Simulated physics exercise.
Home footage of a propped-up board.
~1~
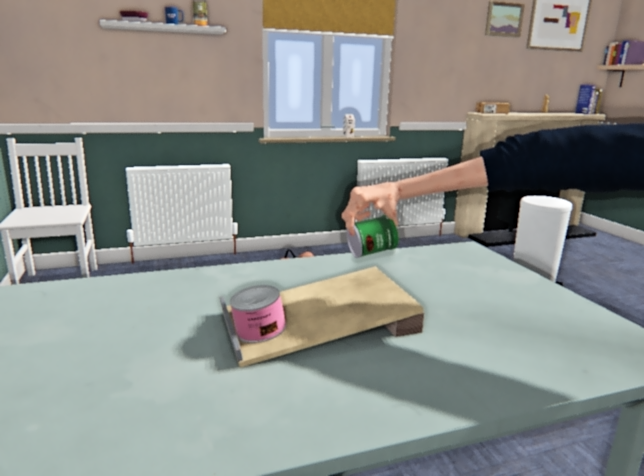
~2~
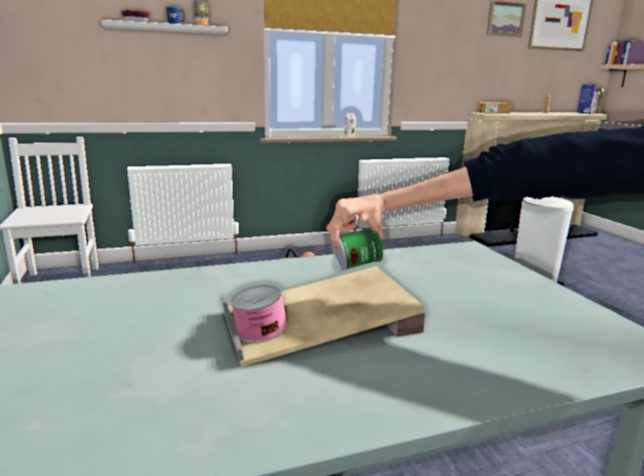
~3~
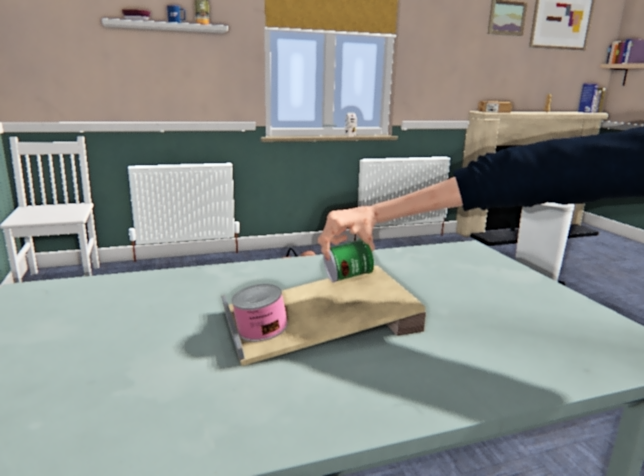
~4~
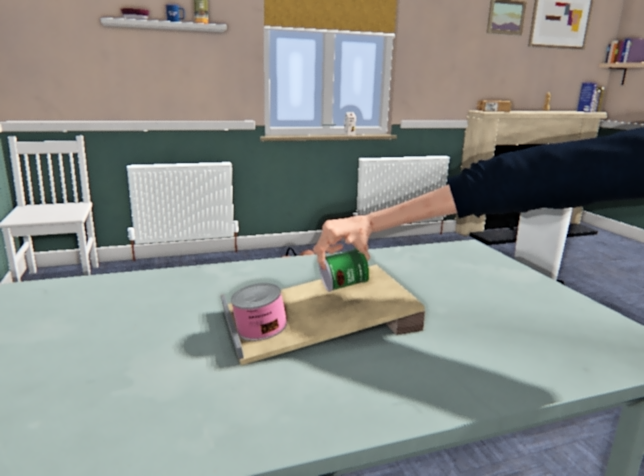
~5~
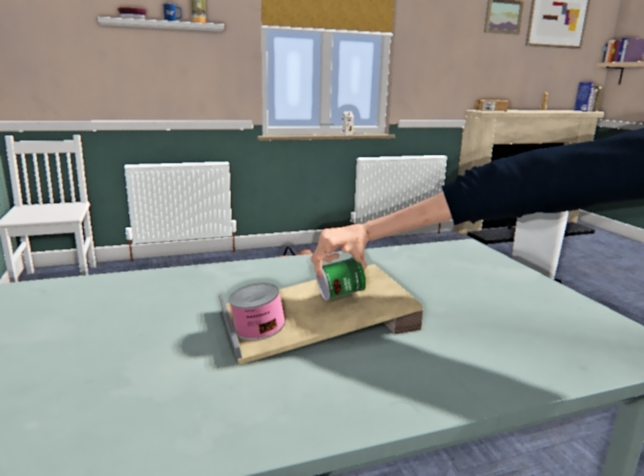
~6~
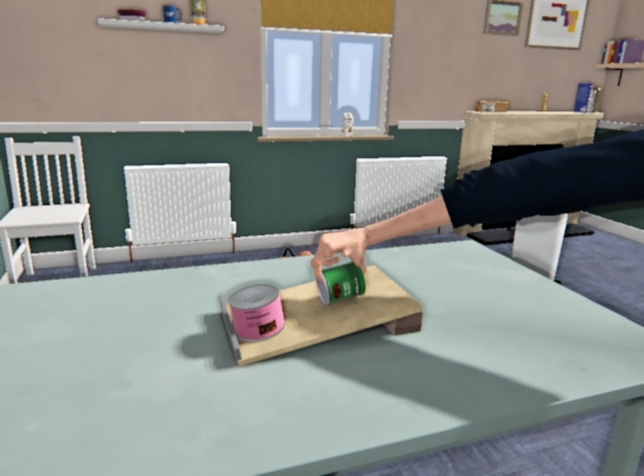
In a room with green and beige walls, a pale green table is seen from slightly above, with a white chair, radiators and a window behind. A pink tub stands at the left end of a propped-up wooden board. A dark-sleeved arm reaching from the right lowers a tilted green tin leftward onto the board and keeps its hand on it, while the view barely shifts.
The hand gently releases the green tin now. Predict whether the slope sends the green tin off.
Stationary.
Then, 0.20 s later than the last frame, all is still.
Then, 0.50 s later than the last frame, green tin resting near (340, 283).
When it is over, both as before. End places, in pixels of the last picture, green tin near (340, 283). The green tin stays where it is put.
